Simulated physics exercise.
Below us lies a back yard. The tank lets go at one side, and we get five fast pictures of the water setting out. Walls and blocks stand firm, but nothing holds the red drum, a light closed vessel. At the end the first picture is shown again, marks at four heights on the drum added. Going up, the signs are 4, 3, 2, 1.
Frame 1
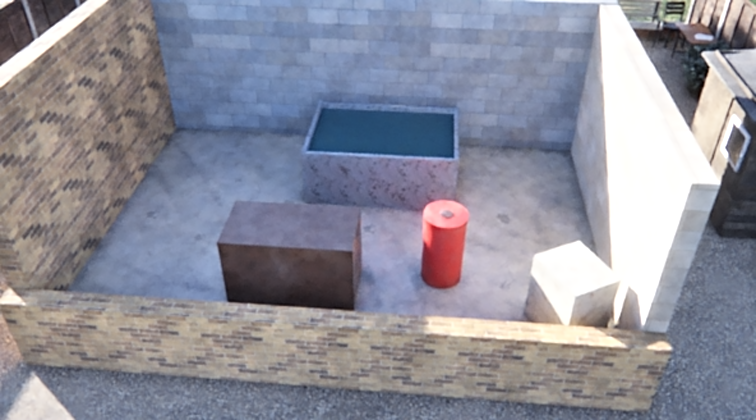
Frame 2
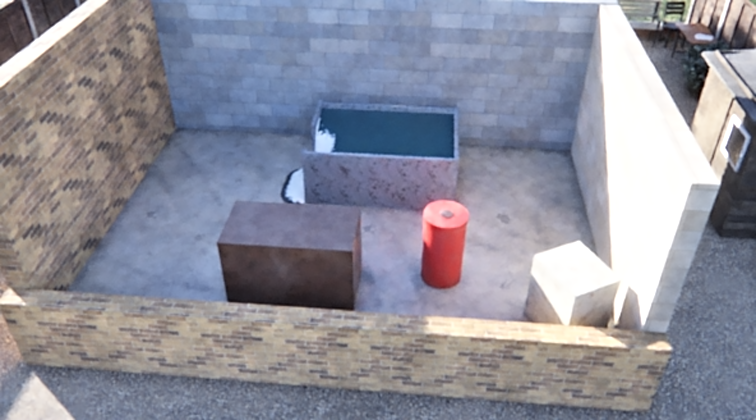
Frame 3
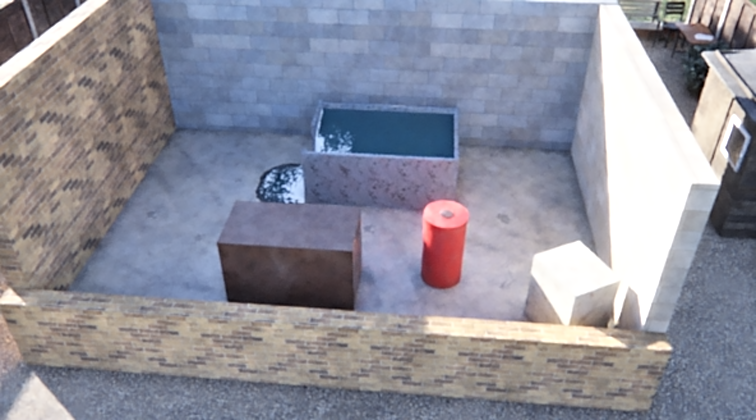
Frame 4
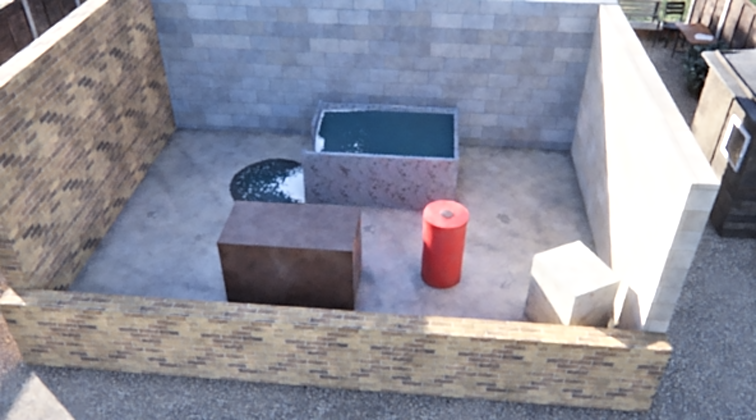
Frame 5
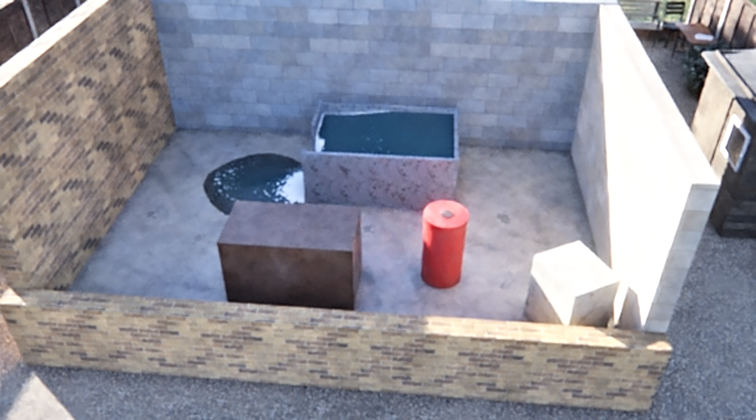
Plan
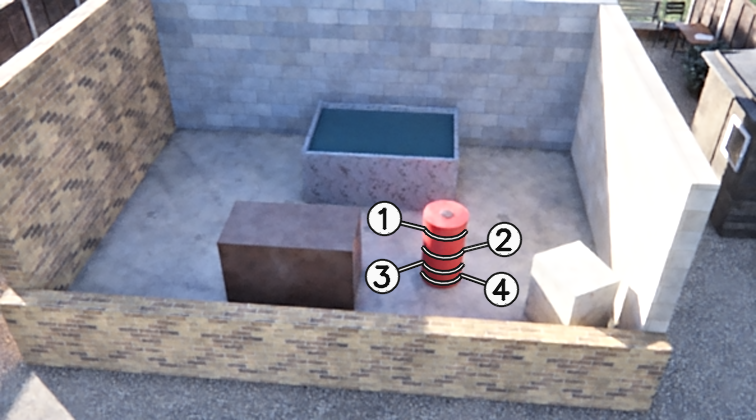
Dark water pours from the left end of a speckled stone tank in a walled yard, and a puddle spreads leftward across the ground behind a brown block, while the red drum and pale block stay still.
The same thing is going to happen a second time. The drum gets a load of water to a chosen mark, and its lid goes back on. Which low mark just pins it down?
Use mark 4.
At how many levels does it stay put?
All four.
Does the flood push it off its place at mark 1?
No, that is safe.
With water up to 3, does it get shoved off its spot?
No.
On the marked copy, 1 at (444, 239); 2 at (443, 257); 3 at (442, 272); 4 at (441, 283); from the bottom up 4, 3, 2, 1.
If 1 is chosen, it does not move.
If 2 is chosen, it does not move.
If 3 is chosen, it does not move.
If 4 is chosen, it does not move.
